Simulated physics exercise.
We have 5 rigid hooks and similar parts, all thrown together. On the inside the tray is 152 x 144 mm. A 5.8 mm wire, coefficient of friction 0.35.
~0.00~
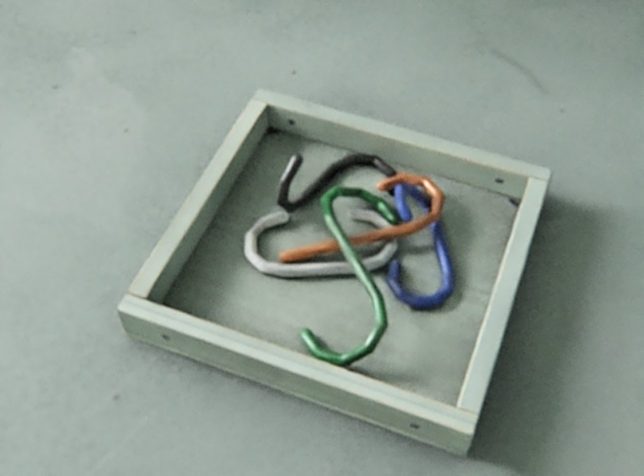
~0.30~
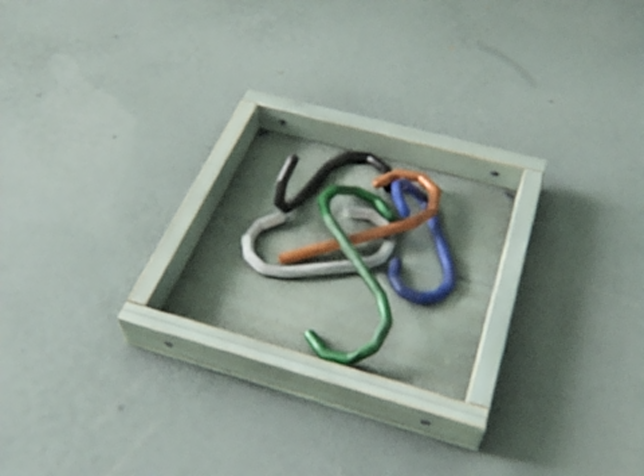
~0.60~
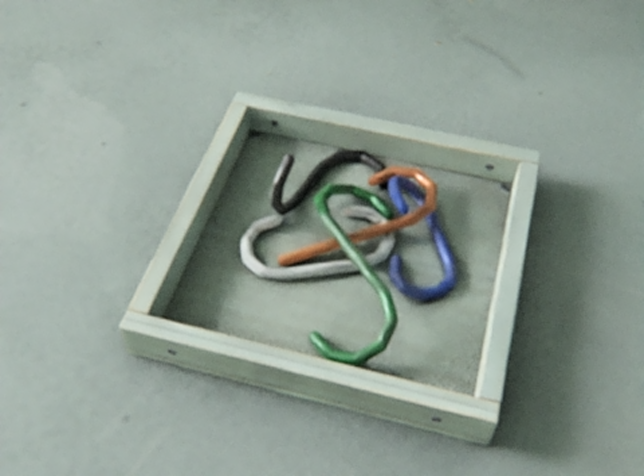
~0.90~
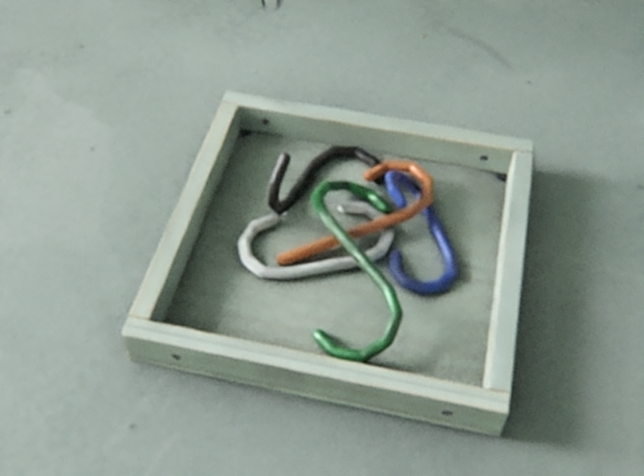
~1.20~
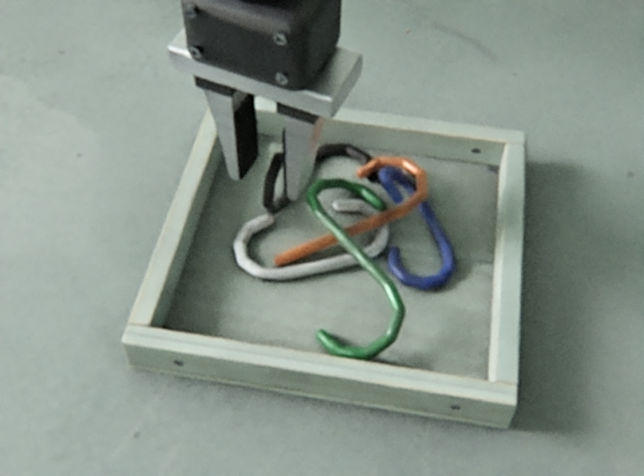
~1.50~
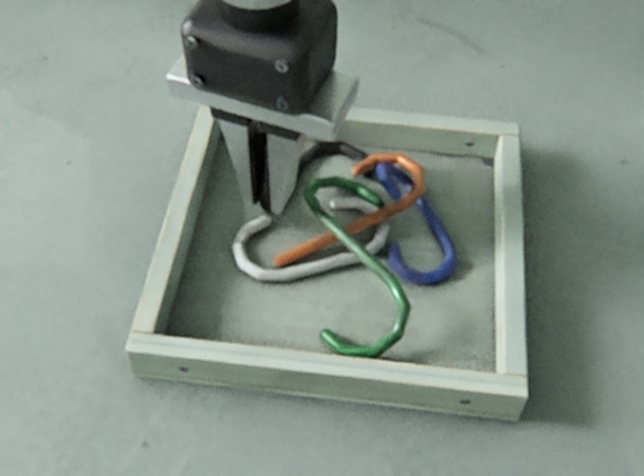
A gripper lowers into the tray of tangled hooks and closes on the black one.
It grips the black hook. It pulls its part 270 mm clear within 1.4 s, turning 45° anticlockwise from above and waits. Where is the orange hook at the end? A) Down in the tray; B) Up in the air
(A) Down in the tray.
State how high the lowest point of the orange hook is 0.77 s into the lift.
About 0 mm up.
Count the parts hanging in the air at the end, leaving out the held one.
0 in all.
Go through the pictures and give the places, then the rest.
In the first frame, fingers out of view, 208 mm above the grip; orange hook from (382, 186) to (285, 257), passing over white hook, over blue hook, over black hook; black hook from (298, 159) to (392, 191), passing over white hook, under orange hook.
In the second frame, fingers out of view, 208 mm above the grip; white hook from (279, 218) to (350, 212), passing under orange hook, under black hook, under green hook; black hook from (293, 159) to (388, 188), passing over white hook, under orange hook.
In the third frame, fingers out of view, 194 mm above the grip; blue hook from (404, 209) to (396, 261), passing under orange hook, over green hook; green hook from (389, 215) to (315, 337), passing over white hook, under blue hook, over orange hook.
In the fourth frame, fingers out of view, 103 mm above the grip; orange hook from (369, 176) to (283, 259), passing over white hook, over blue hook, over black hook.
In the fifth frame, fingers (270, 160) 13 mm above the grip.
In the sixth frame, fingers (269, 180) closed on the black hook; orange hook from (357, 170) to (280, 261).
After 1.92 s, lowest point more than 20 mm over the tray floor, black hook 59 mm.
After 2.27 s, lowest point more than 20 mm over the tray floor, black hook 159 mm.
After 2.90 s, lowest point more than 20 mm over the tray floor, black hook 273 mm.
End, hanging black hook 273 mm; the other 4 are down.
